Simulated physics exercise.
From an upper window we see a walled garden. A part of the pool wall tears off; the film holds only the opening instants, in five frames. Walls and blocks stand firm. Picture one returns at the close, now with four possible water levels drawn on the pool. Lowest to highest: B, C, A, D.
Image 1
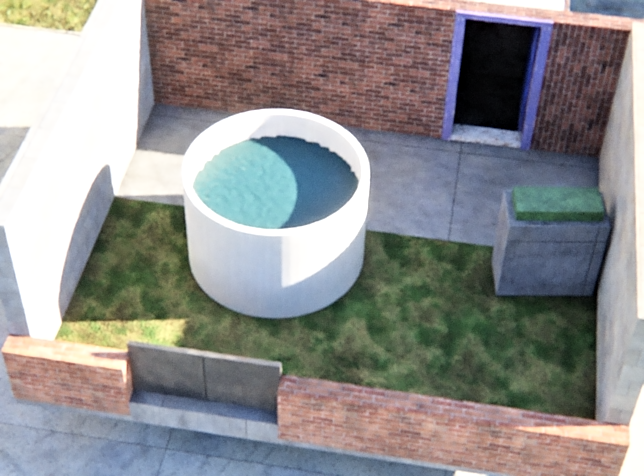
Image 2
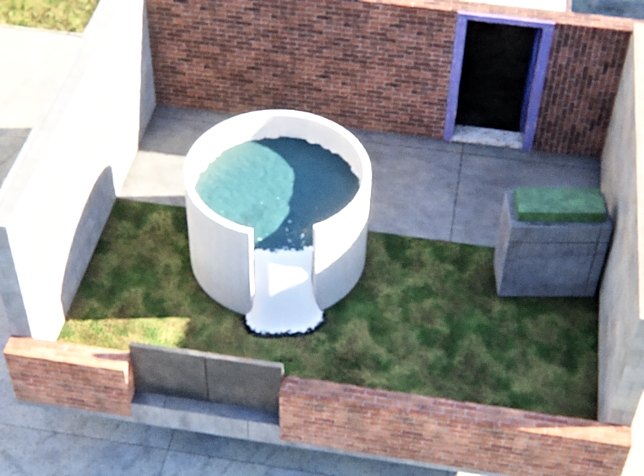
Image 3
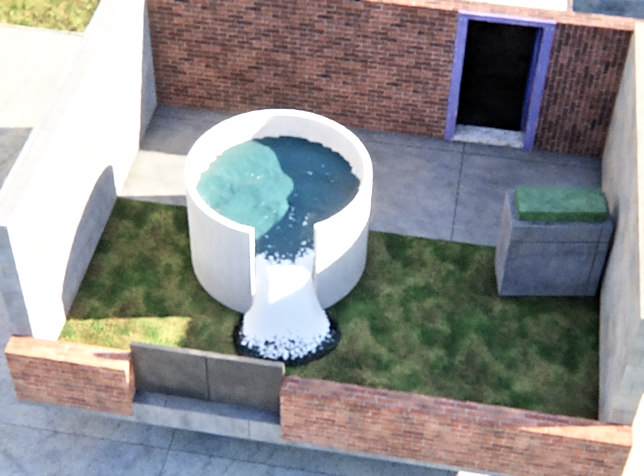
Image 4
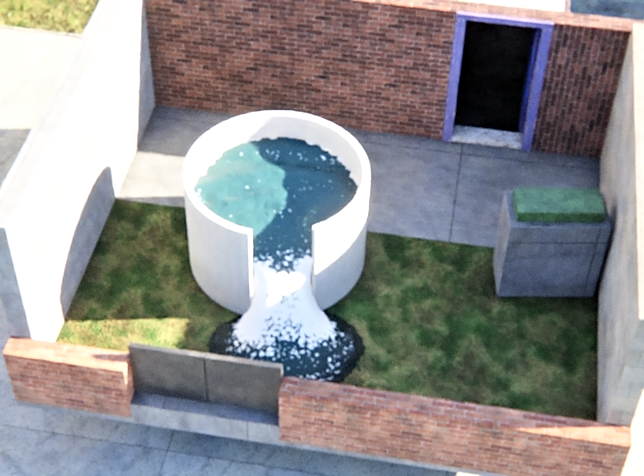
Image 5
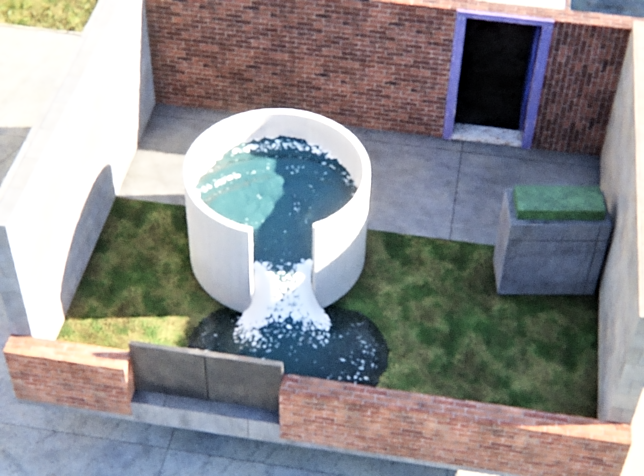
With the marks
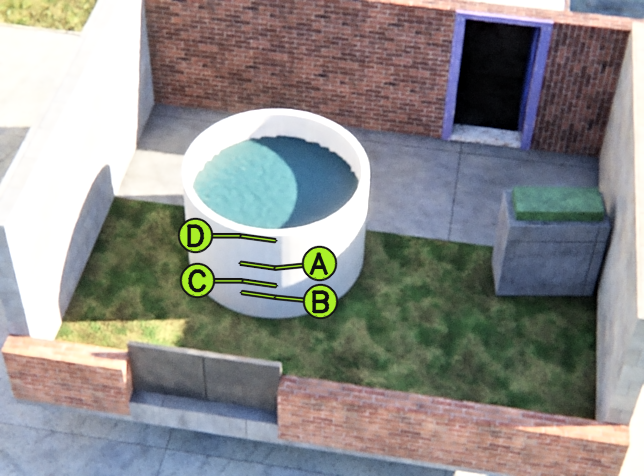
At first, water lies still in a round white pool on the grass of a brick-walled garden with a blue doorway. A gap opens in the pool's near side and water pours out, foaming onto the grass, then spreads in a widening dark puddle beside the closed gate and low front wall.
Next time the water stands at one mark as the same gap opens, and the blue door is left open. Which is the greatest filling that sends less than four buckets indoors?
I would pick line A.
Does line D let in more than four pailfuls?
Yes, it does.
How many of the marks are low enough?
Three of the four.
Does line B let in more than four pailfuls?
No.
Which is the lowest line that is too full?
Line D.
On the marked copy, A at (258, 265); B at (258, 294); C at (258, 283); D at (257, 238); from the bottom up B, C, A, D.
With A, a splash gets over, under a bucket.
With B, nothing gets over.
With C, nothing gets over.
With D, about 8 bucketfuls get in.
